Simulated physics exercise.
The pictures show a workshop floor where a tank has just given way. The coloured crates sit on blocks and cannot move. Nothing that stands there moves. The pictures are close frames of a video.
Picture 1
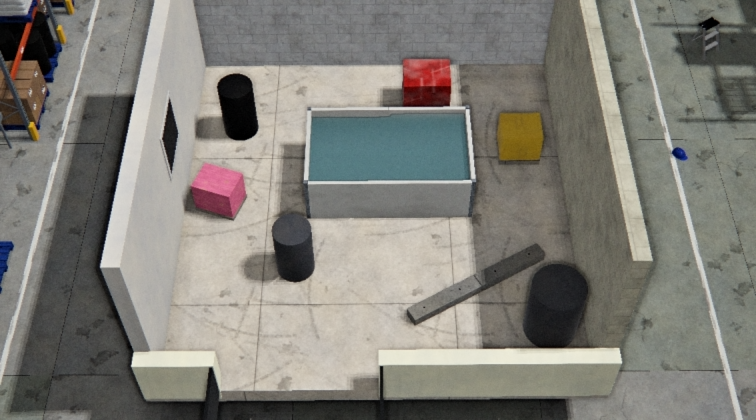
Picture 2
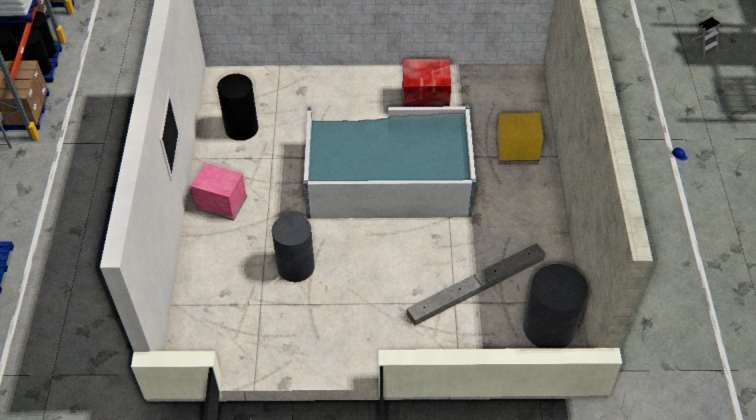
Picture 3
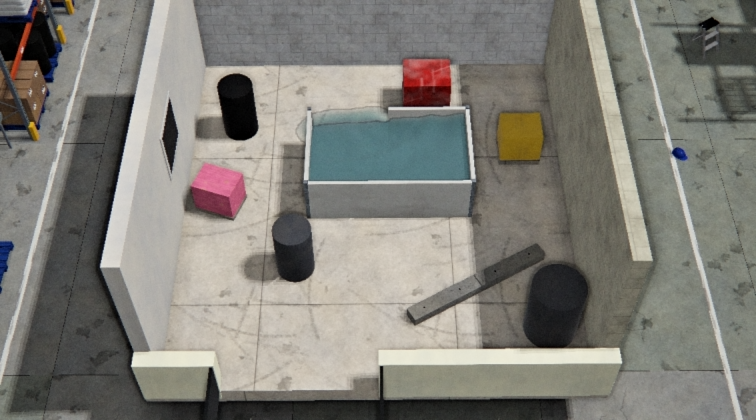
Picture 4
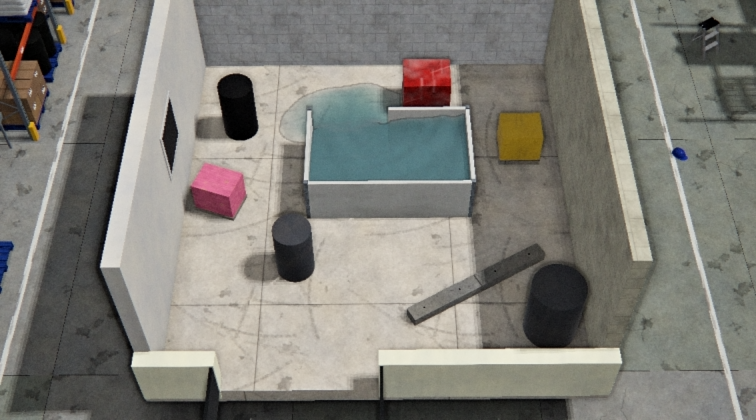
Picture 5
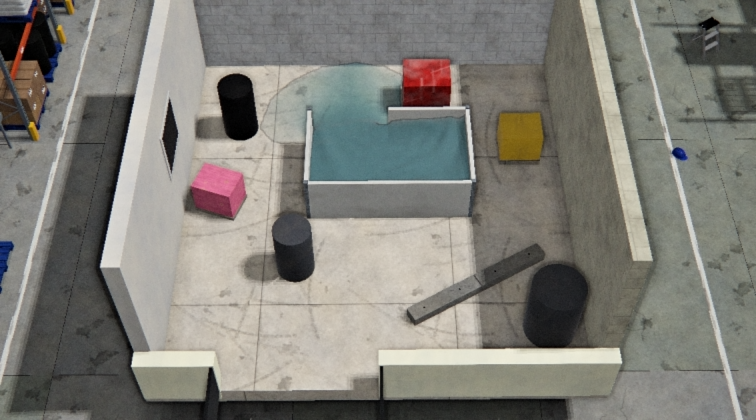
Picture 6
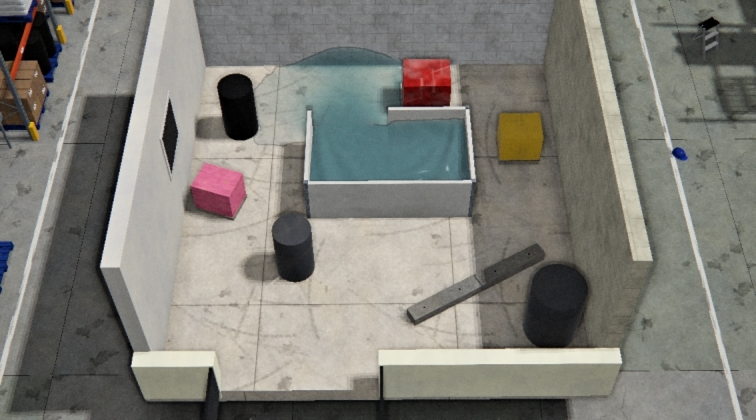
In this clip, an open tank of still water stands among blocks and cylinders on a walled workshop floor; part of its far side opens, and water pours through the gap, spreading across the floor to the back wall.
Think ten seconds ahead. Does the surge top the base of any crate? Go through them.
In the end: The pink crate is wetted; the red crate is wetted; the yellow crate is wetted.
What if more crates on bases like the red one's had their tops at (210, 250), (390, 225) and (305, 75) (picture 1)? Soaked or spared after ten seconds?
In turn: Is safe, remains dry, gets wet.
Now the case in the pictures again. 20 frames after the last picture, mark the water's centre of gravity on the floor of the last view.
Roughly at (356, 131).
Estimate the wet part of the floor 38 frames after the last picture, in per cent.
Near 85 in a hundred.
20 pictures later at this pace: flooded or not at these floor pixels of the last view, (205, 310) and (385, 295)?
In that order: Flooded, no water.
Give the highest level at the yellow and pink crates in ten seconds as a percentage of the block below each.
In turn 170 and 460 per cent.
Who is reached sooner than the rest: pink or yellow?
The crate marked yellow.
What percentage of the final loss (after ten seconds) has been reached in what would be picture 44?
About 20 per cent.
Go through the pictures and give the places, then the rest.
In the first frame, still water in the open tank at (389, 147).
In the second frame, the front is at a hidden place, out from the gap on the open tank's far side.
In the third frame, the front is at a hidden place, out from the gap on the open tank's far side.
In the fourth frame, the front is at (373, 87), out from the gap on the open tank's far side.
In the fifth frame, the front is at (379, 67), out from the gap on the open tank's far side.
In the sixth frame, the front is at (283, 68), out from the gap on the open tank's far side.
A moment on, water covers 25 % of the floor; the pink crate not reached, the red crate water round its plinth, the yellow crate water round its plinth.
Next, water covers 30 % of the floor; the pink crate not reached, the red crate water round its plinth, the yellow crate water round its plinth.
Then, water covers 50 % of the floor; the pink crate water round its plinth, the red crate water round its plinth, the yellow crate water round its plinth.
Later, water covers 85 % of the floor; the pink crate water round its plinth, the red crate water round its plinth, the yellow crate water round its plinth.
In the end, water covers 100 % of the floor; the pink crate was topped, the red crate was topped, the yellow crate was topped.
